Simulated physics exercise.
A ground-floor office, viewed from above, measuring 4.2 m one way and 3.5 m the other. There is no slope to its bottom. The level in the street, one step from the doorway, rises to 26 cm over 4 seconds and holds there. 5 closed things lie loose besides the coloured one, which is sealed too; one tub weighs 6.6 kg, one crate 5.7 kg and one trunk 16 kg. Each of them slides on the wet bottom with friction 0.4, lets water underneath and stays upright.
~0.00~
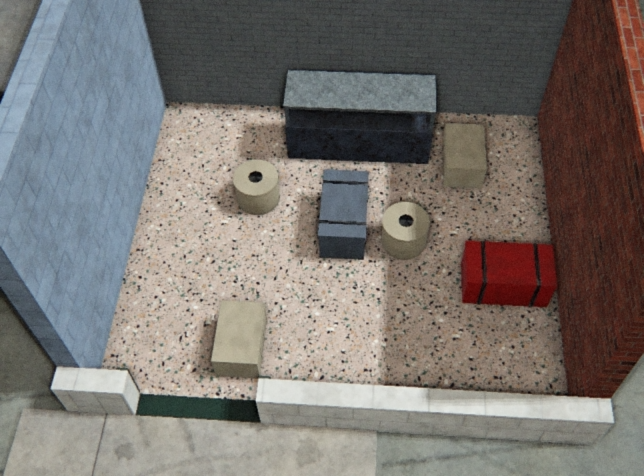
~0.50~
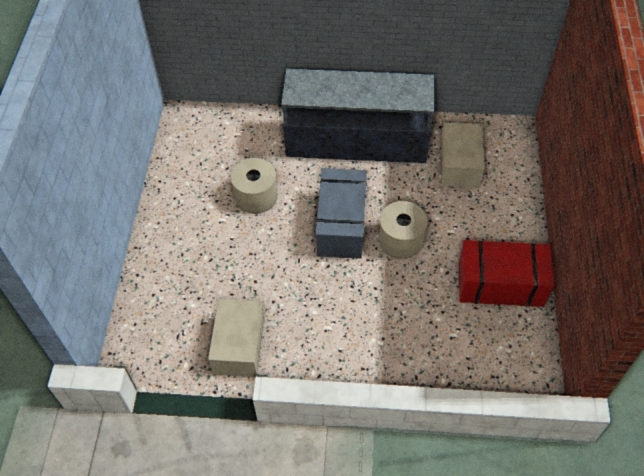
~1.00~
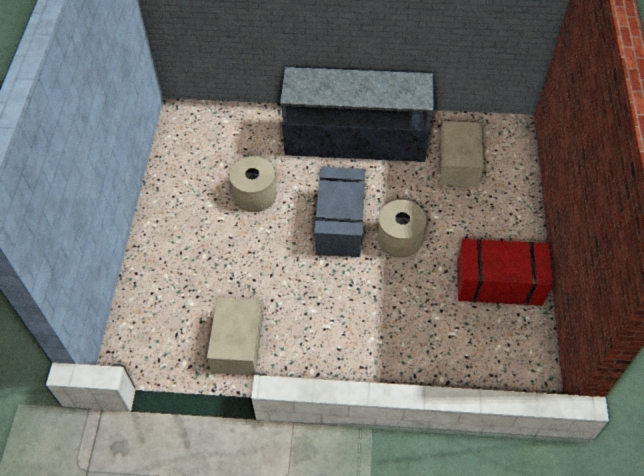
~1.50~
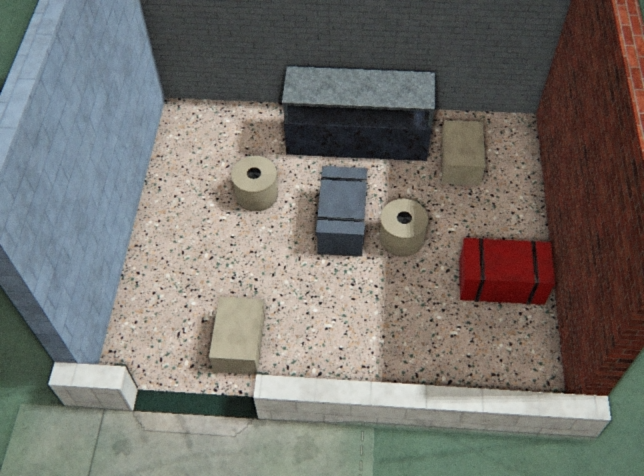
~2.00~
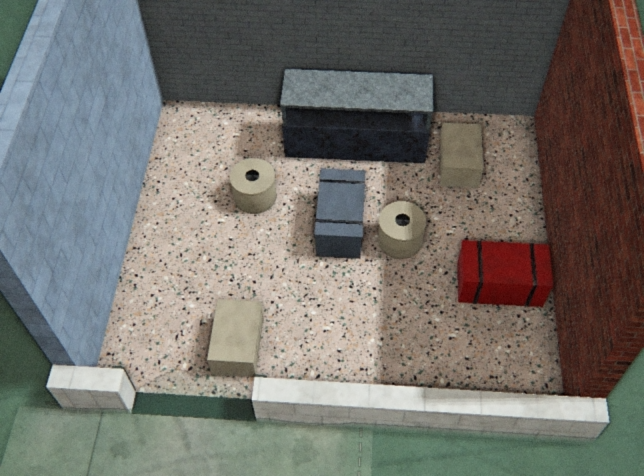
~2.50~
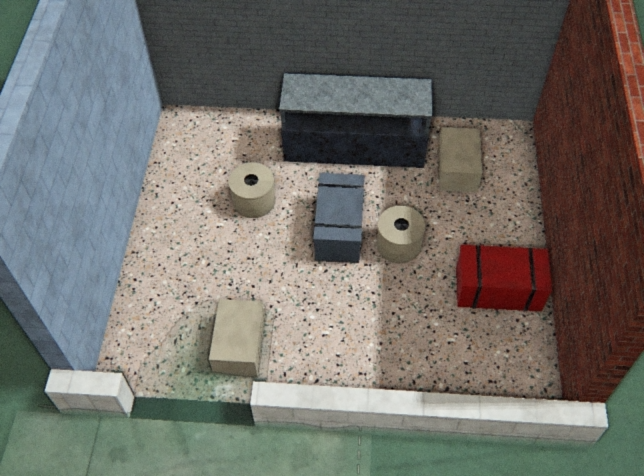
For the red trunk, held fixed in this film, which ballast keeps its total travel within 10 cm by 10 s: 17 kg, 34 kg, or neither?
Neither works.
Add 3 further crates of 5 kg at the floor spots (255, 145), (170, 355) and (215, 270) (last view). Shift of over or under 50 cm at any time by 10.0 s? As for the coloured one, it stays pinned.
In that order: Short of it, more, over.
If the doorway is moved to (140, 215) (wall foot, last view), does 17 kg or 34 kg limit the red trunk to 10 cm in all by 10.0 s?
Okay, so both masses fail.
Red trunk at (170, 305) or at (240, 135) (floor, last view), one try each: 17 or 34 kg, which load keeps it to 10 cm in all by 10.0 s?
For the first spot both come up short, for the second both come up short.
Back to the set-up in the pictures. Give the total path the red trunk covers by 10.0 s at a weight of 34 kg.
Total path: Around 60 cm.
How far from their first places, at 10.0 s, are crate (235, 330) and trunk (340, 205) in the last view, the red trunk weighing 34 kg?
One is off by 150 cm, the other by 140 cm, in the order asked.
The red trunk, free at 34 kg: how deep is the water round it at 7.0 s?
Roughly 2 cm.
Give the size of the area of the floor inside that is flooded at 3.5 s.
My estimate is roughly 4.0 m2.
After 3.5 s the red trunk would be 0 cm from its start with 17 kg and 0 cm from its start with 34 kg; 0 cm of water round it then.
After 4.5 s the red trunk would be 0 cm from its start with 17 kg and 0 cm from its start with 34 kg; 0 cm of water round it then.
After 7.0 s the red trunk would be 1 cm from its start with 17 kg and 0 cm from its start with 34 kg; 2 cm of water round it then.
After 10.0 s the red trunk would be 96 cm from its start with 17 kg and 65 cm from its start with 34 kg; 7 cm of water round it then.
